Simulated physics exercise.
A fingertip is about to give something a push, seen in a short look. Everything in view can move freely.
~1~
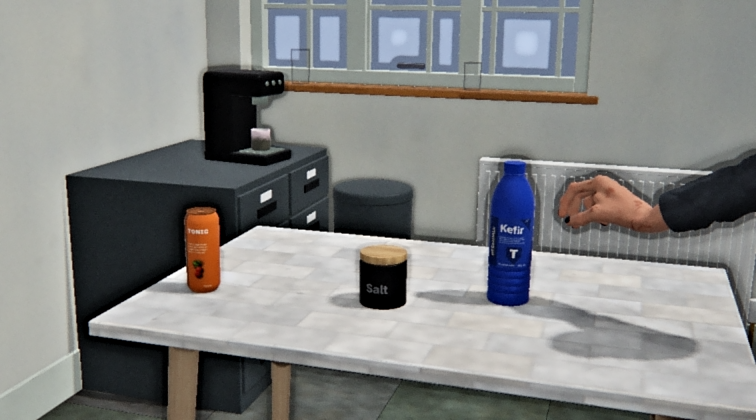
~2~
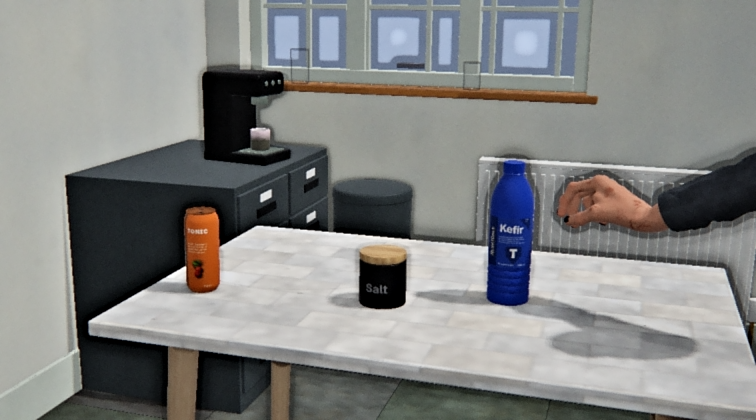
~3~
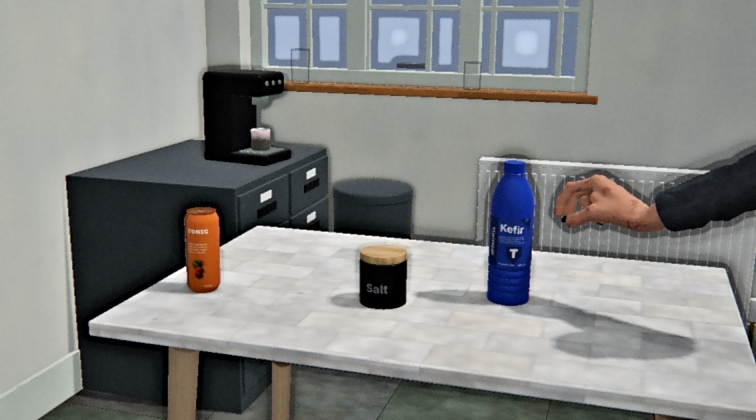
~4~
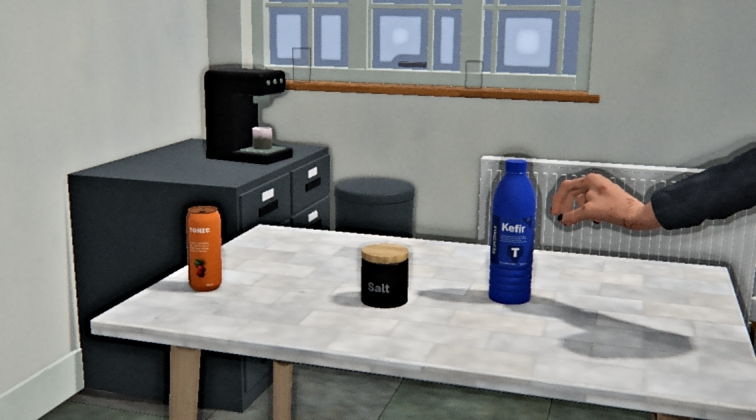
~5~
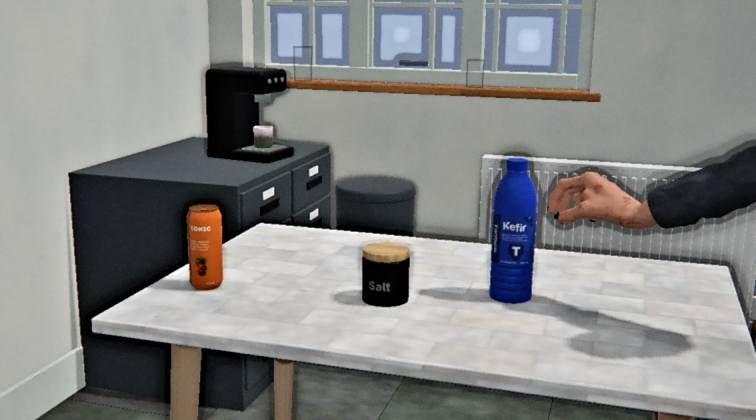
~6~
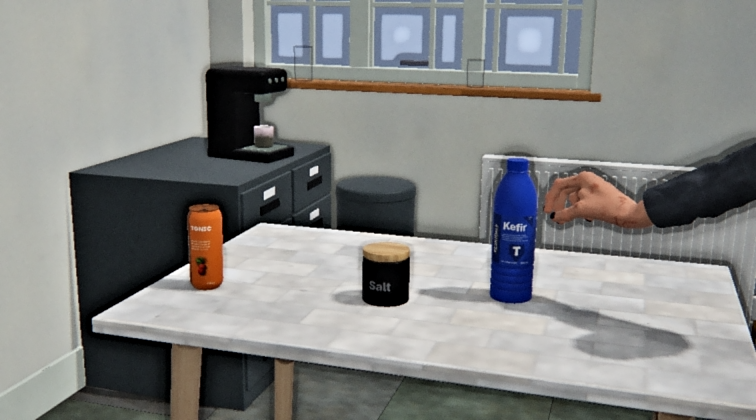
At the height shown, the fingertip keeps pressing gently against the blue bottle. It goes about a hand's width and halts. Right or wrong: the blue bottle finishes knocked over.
Right.
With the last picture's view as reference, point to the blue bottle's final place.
The object finishes roughly at pixel (419, 268).
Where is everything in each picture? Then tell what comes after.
Blue bottle (511, 232), in the first picture.
Blue bottle (511, 232), in the second picture.
Blue bottle (511, 232), in the third picture.
Blue bottle (513, 231), in the fourth picture.
Blue bottle (514, 230), in the fifth picture.
Blue bottle (514, 230), in the sixth picture.
Then, 0.60 s on from there, blue bottle turned 14° from how it was put near (497, 225).
Then, 1.10 s on from there, blue bottle turned 52° from how it was put near (451, 234).
Then, 1.20 s on from there, blue bottle on its side near (423, 269).
In the end, toppled on the table, blue bottle. At the end, from the last picture's camera, blue bottle near (419, 267).
